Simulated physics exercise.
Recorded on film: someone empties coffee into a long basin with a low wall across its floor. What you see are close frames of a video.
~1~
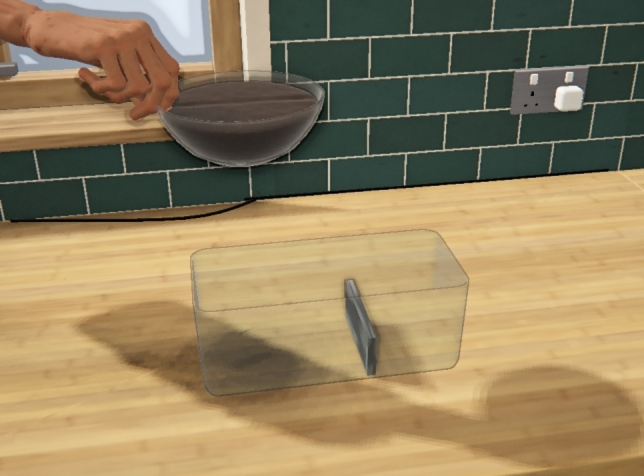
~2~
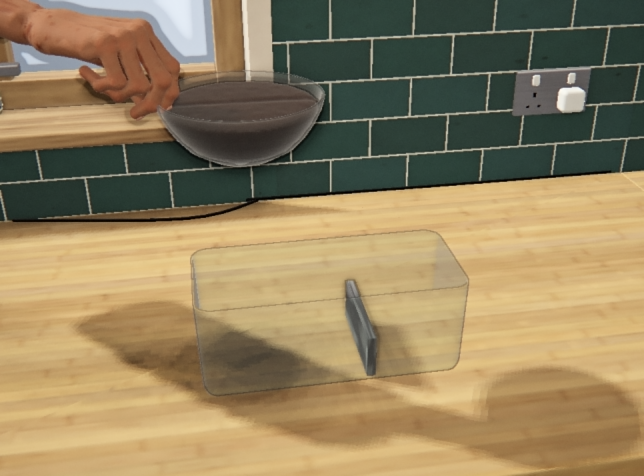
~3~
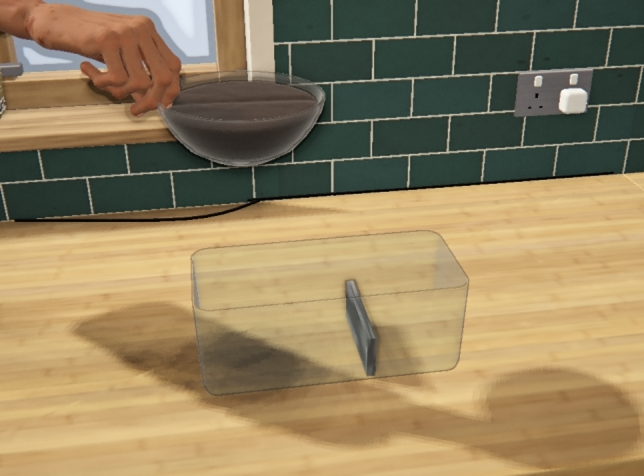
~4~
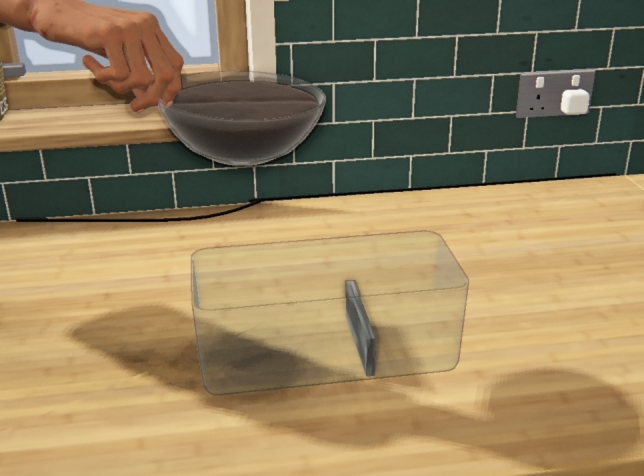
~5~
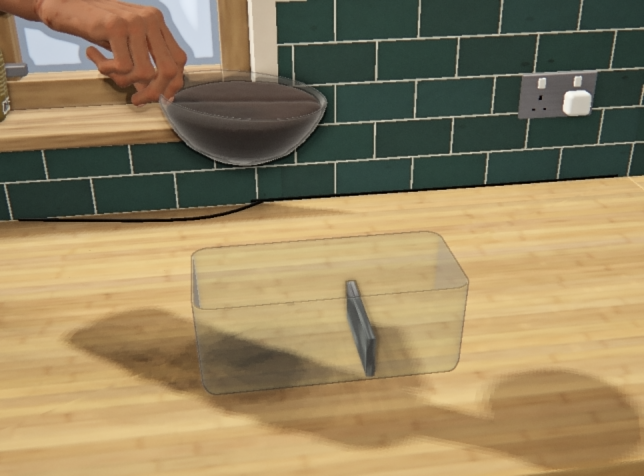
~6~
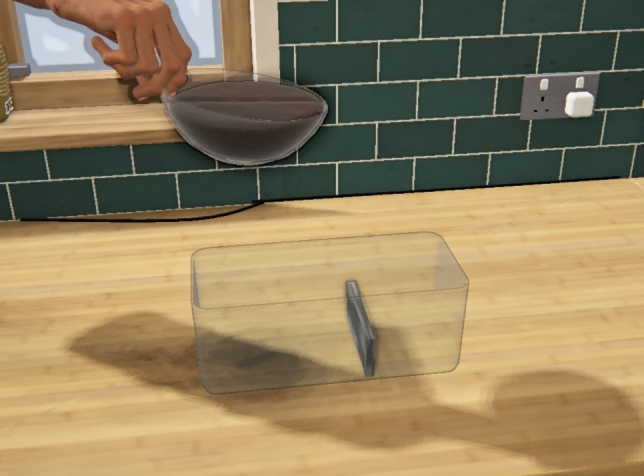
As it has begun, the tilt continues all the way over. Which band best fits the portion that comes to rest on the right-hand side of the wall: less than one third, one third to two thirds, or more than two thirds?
Most likely the right of the wall will hold upwards of two thirds.
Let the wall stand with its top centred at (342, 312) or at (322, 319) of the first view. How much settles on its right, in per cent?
Estimated: 85 % first, 90 % second.
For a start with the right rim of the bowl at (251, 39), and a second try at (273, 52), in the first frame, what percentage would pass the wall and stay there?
Close to 15 in a hundred, and close to 45 in a hundred.
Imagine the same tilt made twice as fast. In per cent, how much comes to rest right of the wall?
About 50 per cent.
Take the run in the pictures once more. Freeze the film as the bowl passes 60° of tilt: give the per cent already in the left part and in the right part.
Left side 0 in a hundred, right side 20 in a hundred.
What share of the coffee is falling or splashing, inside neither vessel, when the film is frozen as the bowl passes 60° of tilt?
40 in a hundred.
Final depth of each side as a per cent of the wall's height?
Roughly 10 left of the wall, roughly 80 right of it.
A moment on, the bowl is tipped part way and 34 per cent is still to pour, 2 is left of the wall and 22 right of it.
Next, the bowl is tipped on its side and 0 per cent is still to pour, 17 is left of the wall and 78 right of it.
Then the bowl is tipped right over and 0 per cent is still to pour, 21 is left of the wall and 77 right of it.
Later the bowl is tipped right over and 0 per cent is still to pour, 21 is left of the wall and 78 right of it.
Finally, 21 per cent lies left of the wall, 78 right of it and 2 outside.
